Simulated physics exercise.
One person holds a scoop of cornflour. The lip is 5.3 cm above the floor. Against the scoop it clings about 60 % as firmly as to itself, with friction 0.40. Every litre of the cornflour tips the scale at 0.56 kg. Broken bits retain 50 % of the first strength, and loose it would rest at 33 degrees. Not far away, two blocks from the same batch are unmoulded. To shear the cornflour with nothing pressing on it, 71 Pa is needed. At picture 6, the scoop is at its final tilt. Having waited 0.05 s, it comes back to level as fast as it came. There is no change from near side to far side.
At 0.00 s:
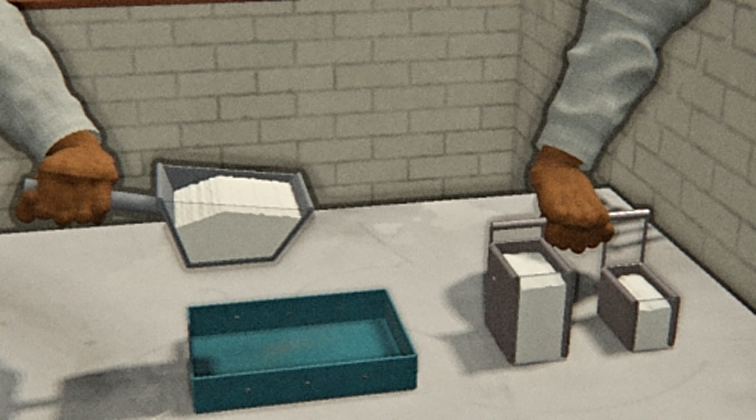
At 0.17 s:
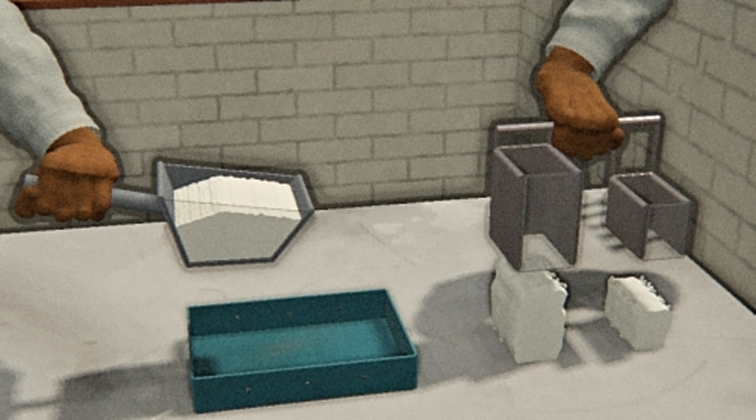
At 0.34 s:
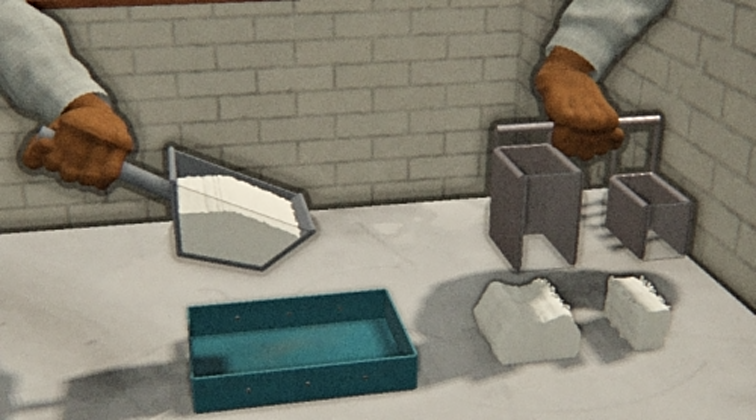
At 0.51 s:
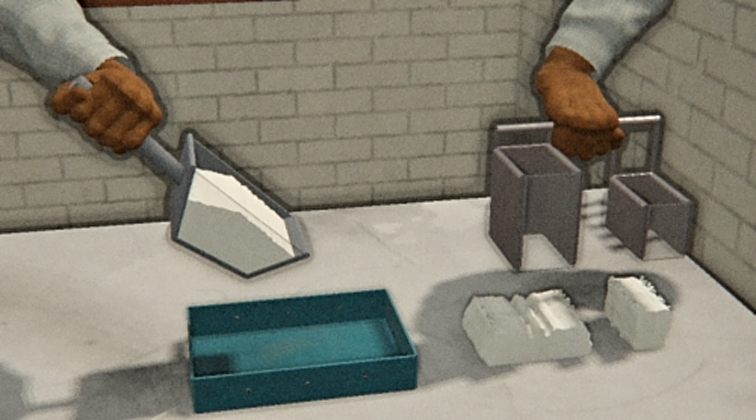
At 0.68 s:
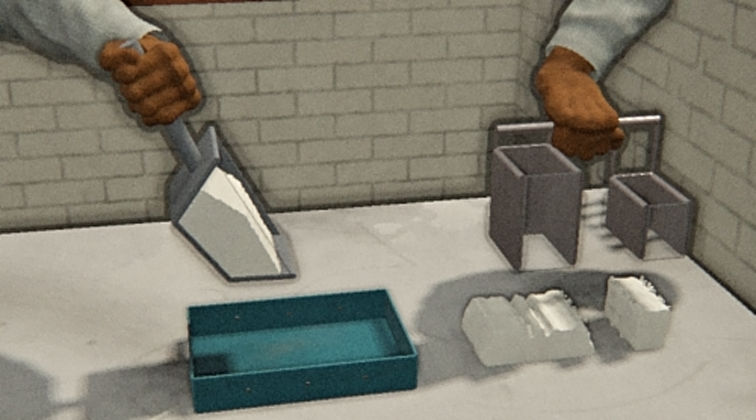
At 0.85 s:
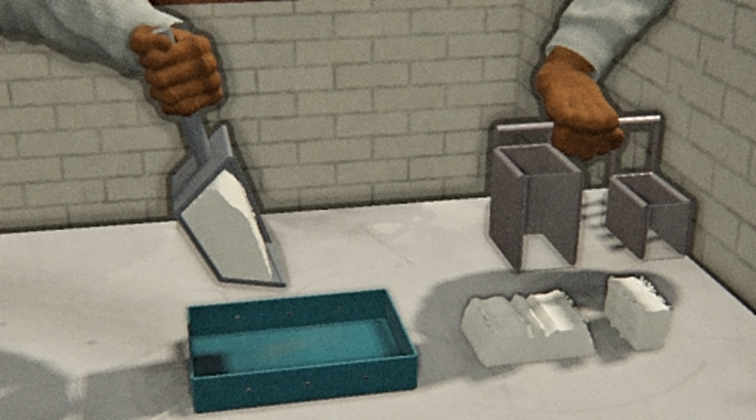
In this clip, a gloved hand lifts a metal frame off two white powder blocks, and the taller one crumbles while the smaller stays upright; another hand at left tilts a scoop of white powder steeply downward behind a teal tray.
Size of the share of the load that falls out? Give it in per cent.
0 %.
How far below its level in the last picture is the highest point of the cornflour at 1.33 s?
Some 2.0 cm.
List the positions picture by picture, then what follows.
In the first frame, lip at (309, 208), tilt 0 degrees; crest of the cornflour at (225, 211); block heights 10 cm, 5.7 cm (left to right).
In the second frame, lip at (309, 210), tilt 1 degrees; crest of the cornflour at (229, 210); block heights 9.6 cm, 5.7 cm (left to right).
In the third frame, lip at (311, 229), tilt 17 degrees; crest of the cornflour at (180, 213); block heights 6.6 cm, 5.7 cm (left to right).
In the fourth frame, lip at (306, 253), tilt 35 degrees; crest of the cornflour at (194, 201); block heights 4.8 cm, 5.7 cm (left to right).
In the fifth frame, lip at (293, 273), tilt 53 degrees; crest of the cornflour at (203, 191); block heights 4.8 cm, 5.7 cm (left to right).
In the sixth frame, lip at (284, 283), tilt 63 degrees; crest of the cornflour at (211, 188); block heights 4.7 cm, 5.7 cm (left to right).
After 1.07 s, the scoop is at 53 degrees and 0 % has left it.
After 1.33 s, the scoop is at 25 degrees and 0 % has left it.
After 1.60 s, the scoop is at 1 degrees and 0 % has left it.
After 1.86 s, the scoop is at 0 degrees and 0 % has left it.
After 1.97 s, the scoop is at 0 degrees and 0 % has left it.
